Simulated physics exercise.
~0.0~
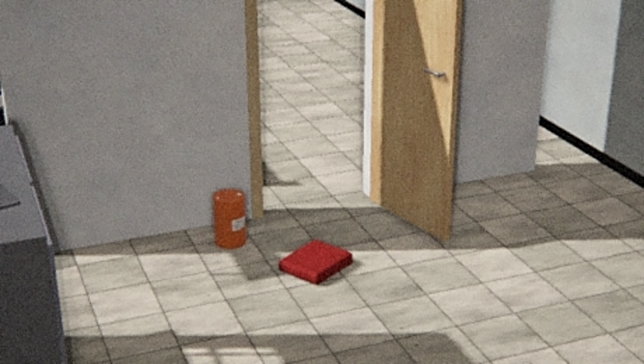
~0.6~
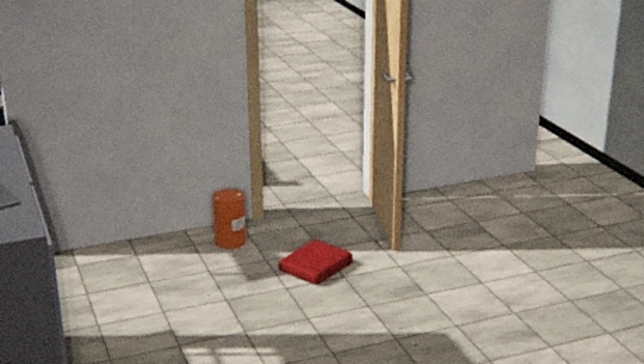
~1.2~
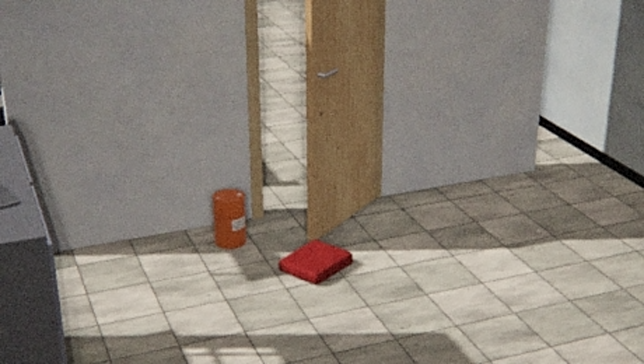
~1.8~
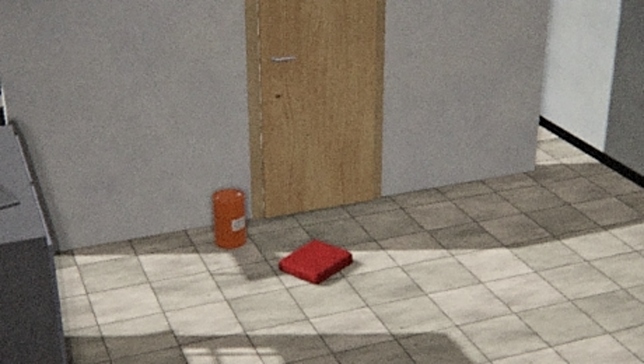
A wooden door that stood wide open swung steadily around to the left, narrowing the view of the tiled floor beyond, until it shut completely, while the red cushion and orange canister on the floor nearby stayed where they were.
